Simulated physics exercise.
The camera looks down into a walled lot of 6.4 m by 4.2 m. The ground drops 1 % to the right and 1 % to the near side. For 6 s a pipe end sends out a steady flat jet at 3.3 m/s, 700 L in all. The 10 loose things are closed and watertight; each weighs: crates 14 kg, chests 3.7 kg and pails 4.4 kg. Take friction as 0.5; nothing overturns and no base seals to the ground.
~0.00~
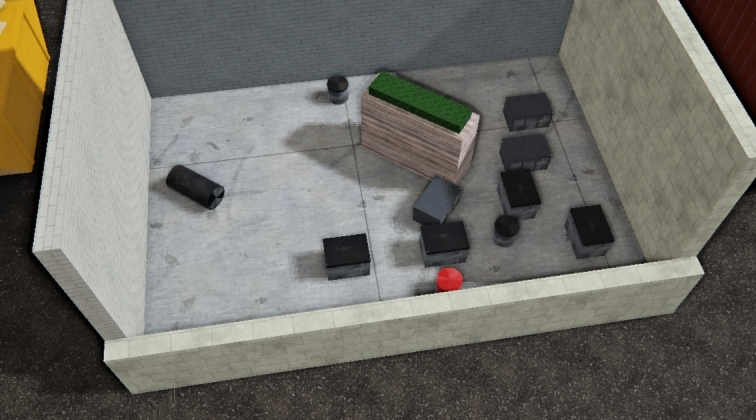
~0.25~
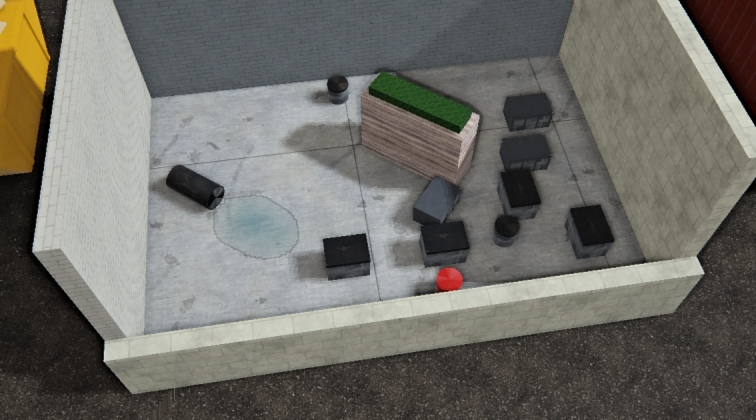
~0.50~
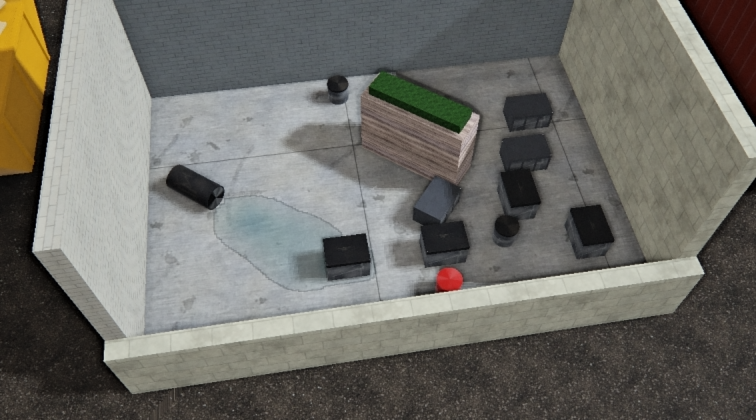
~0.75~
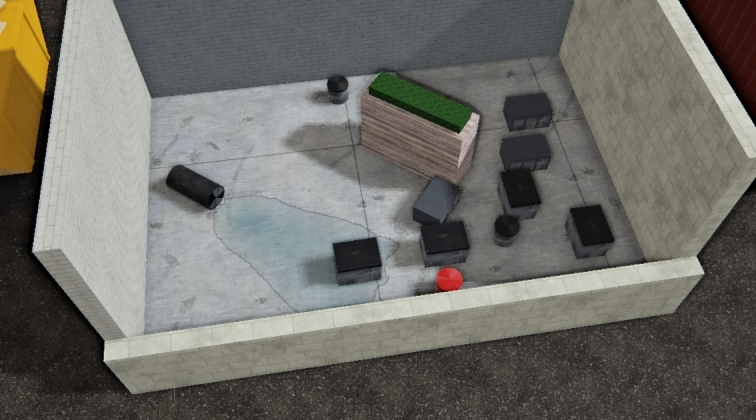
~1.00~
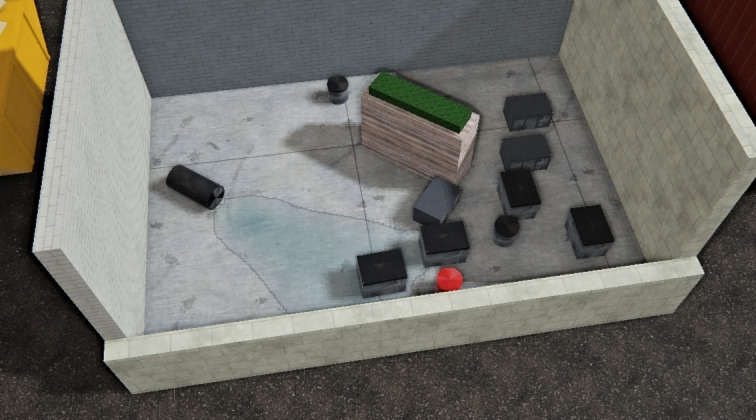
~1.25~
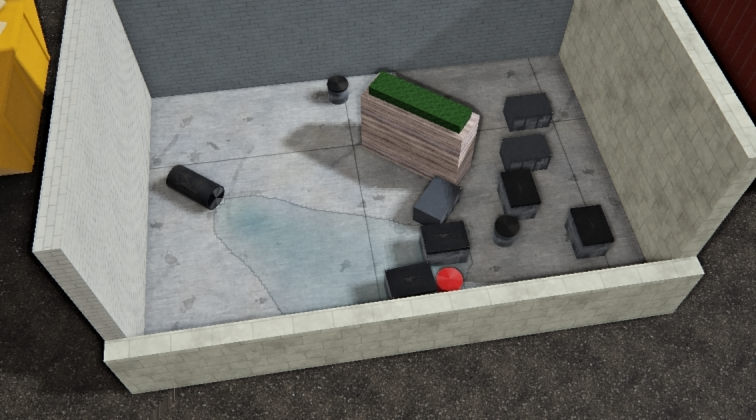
Water spreads from the black pipe at the left across the grey floor of a walled lot, seen from above by a still camera. Dark chests and pails stand mostly to the right around a wooden block topped with green, with a red pail by the near wall. The pool widens rightward and nearer, reaches one black chest, and pushes it right toward the near wall, beside the red pail.
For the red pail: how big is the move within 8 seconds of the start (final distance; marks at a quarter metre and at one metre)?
Red pail travels far.
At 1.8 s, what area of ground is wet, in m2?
Some 5.5 m2.
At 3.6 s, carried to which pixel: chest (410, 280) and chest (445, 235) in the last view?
Around (610, 213) and (477, 223).
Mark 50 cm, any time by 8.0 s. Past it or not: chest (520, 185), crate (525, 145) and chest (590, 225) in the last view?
In that order: Short of it, short of it, over.
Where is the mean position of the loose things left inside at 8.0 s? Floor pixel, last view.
Near (471, 160).
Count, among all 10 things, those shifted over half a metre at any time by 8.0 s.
I count 4.
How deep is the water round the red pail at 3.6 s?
About 14 cm.
After 1.8 s the red pail is near (498, 278), 0.6 m from its start, aground; 1 afloat.
After 3.6 s the red pail is near (639, 241), 2.5 m from its start, afloat; 2 afloat.
After 5.6 s the red pail is near (578, 125), 3.2 m from its start, afloat; 4 afloat.
After 8.0 s the red pail is near (473, 62), 3.8 m from its start, afloat; 5 afloat.
